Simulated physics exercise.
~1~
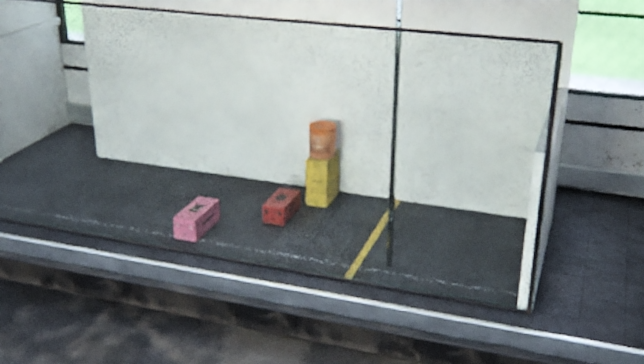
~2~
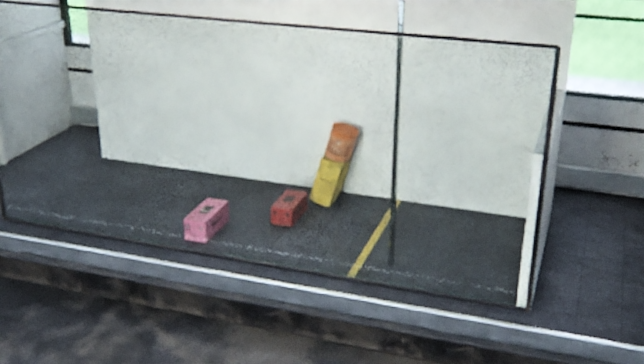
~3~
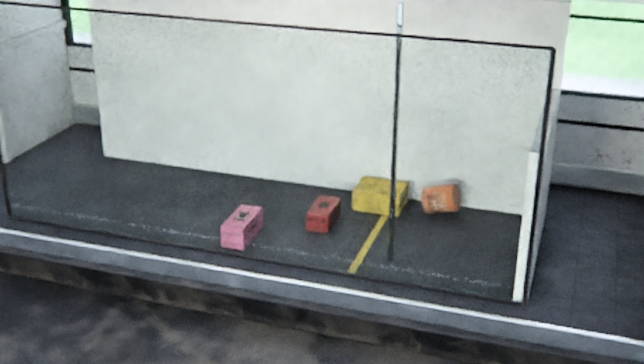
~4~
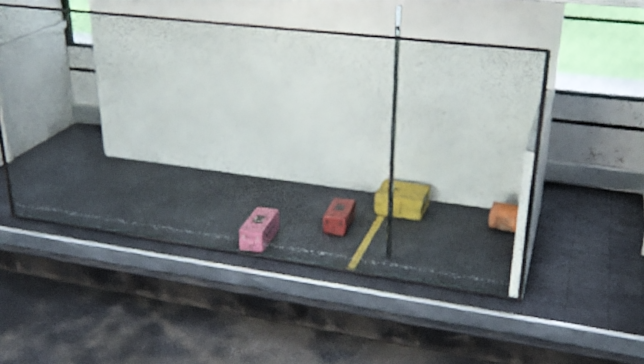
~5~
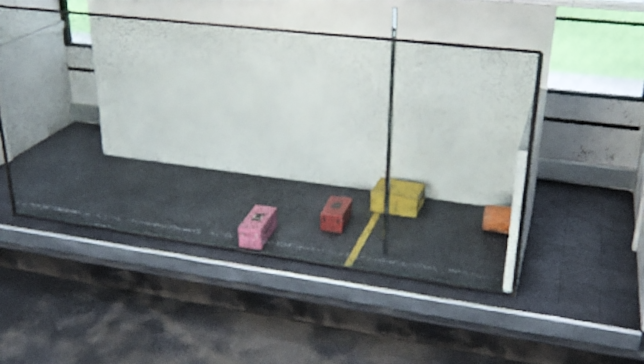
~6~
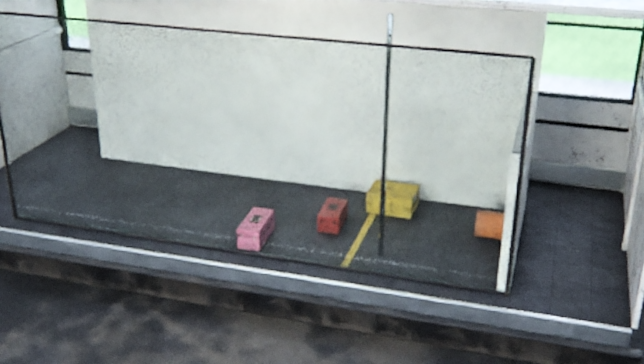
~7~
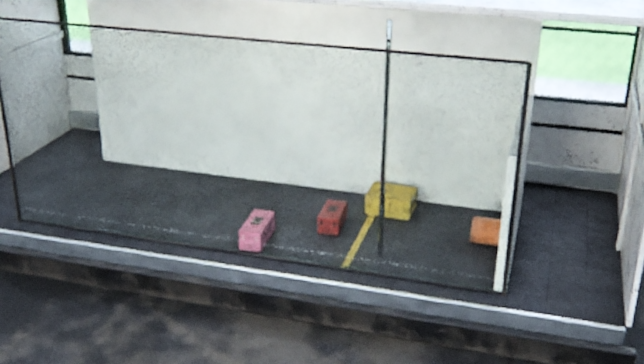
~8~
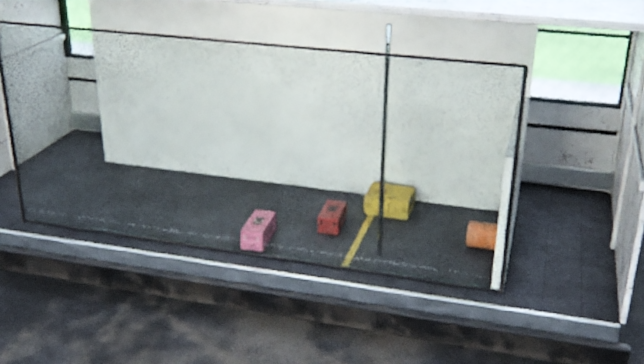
A yellow pack topples right, crosses the yellow line, and rests beyond two shorter-sliding toolboxes.
